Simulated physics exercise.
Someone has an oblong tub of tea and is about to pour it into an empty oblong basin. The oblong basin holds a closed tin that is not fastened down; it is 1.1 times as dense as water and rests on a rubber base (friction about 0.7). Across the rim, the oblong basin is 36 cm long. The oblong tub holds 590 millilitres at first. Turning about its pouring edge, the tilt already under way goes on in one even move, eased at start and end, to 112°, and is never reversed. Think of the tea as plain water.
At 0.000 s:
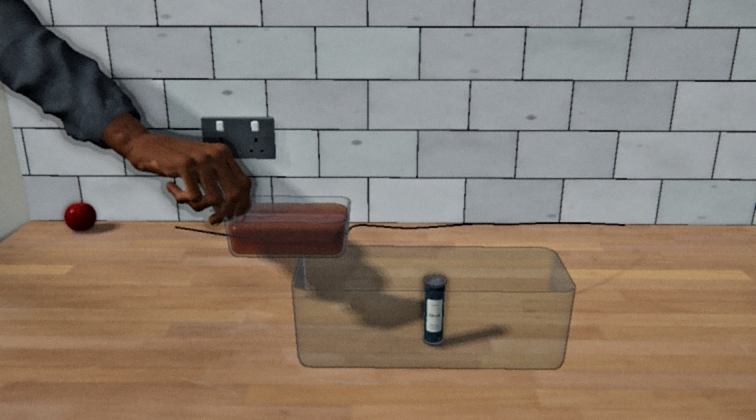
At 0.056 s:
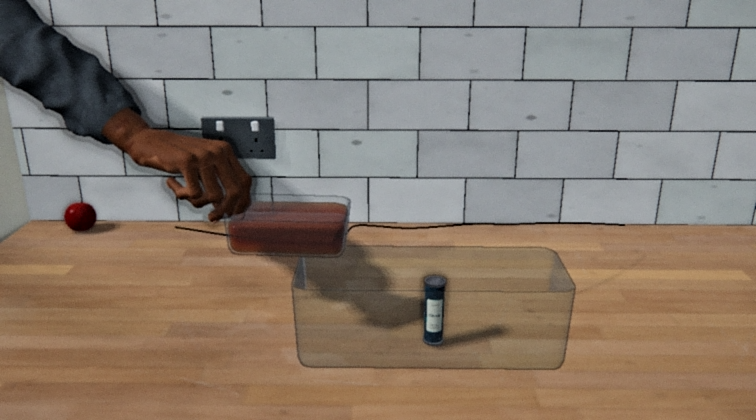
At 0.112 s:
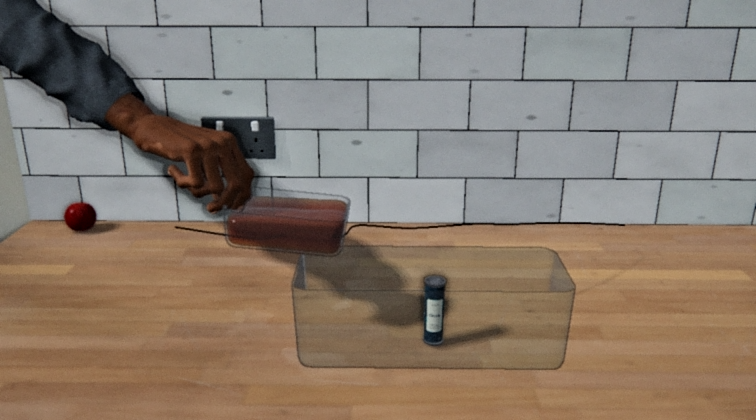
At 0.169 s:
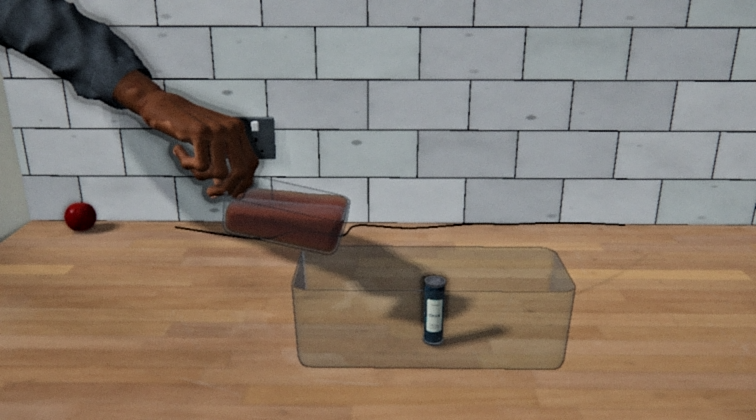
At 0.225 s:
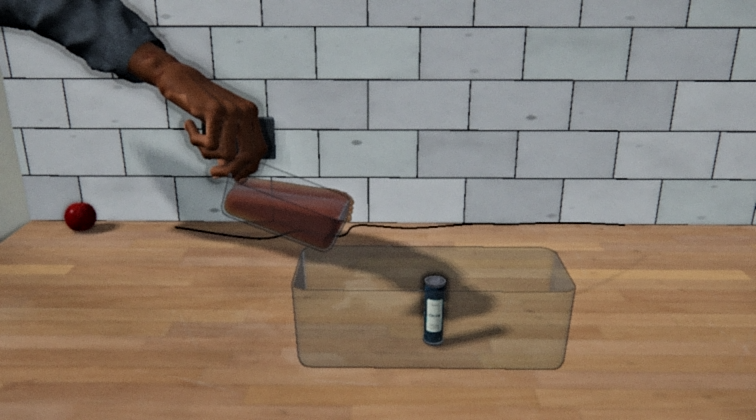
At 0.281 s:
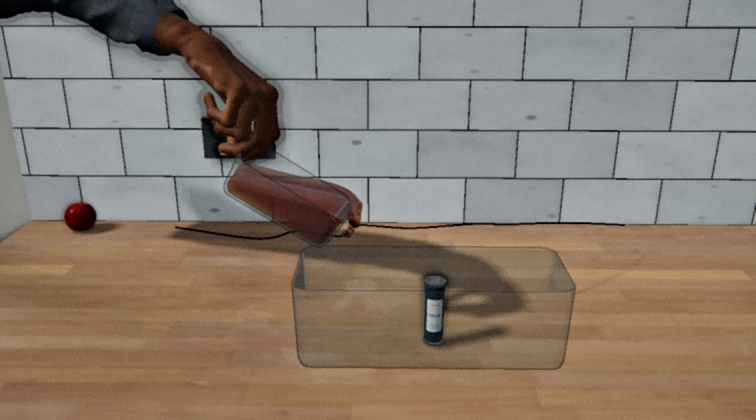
We see a hand at the left tilt a small clear tub of reddish-brown liquid rightward, gradually steepening until some liquid runs over its right edge above a larger clear basin, where a small dark tin stands upright.
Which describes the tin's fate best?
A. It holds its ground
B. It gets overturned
B.
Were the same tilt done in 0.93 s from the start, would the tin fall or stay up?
Result: Tin tipped over.
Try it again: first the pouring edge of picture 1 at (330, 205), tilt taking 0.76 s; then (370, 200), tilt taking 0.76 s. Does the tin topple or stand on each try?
Run one: It tumbles. Run two: It does not tip.
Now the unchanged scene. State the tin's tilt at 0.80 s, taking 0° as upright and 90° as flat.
I'd say it is close to 75 degrees off upright.
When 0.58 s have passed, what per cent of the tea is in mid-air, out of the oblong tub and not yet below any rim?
Near 48 in a hundred.
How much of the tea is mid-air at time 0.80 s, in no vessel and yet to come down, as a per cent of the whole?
I'd say some 2 per cent is in the air.
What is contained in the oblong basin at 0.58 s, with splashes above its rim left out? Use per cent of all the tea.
At that time the basin holds about 46 per cent of the liquid.
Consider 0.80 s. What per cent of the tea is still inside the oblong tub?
Near 0 percent, more or less.
Then, 0.58 s in, the tilt is 96° and 6 per cent is still to pour; the tin stands where it began.
Then, 0.80 s in, the tilt is 112° and 0 per cent is still to pour; the tin lies on its side.
Then, 1.02 s in, the tilt is 112° and 0 per cent is still to pour; the tin lies on its side.
Then, 1.27 s in, the tilt is 112° and 0 per cent is still to pour; the tin lies on its side.
Finally, the tin lies on its side.
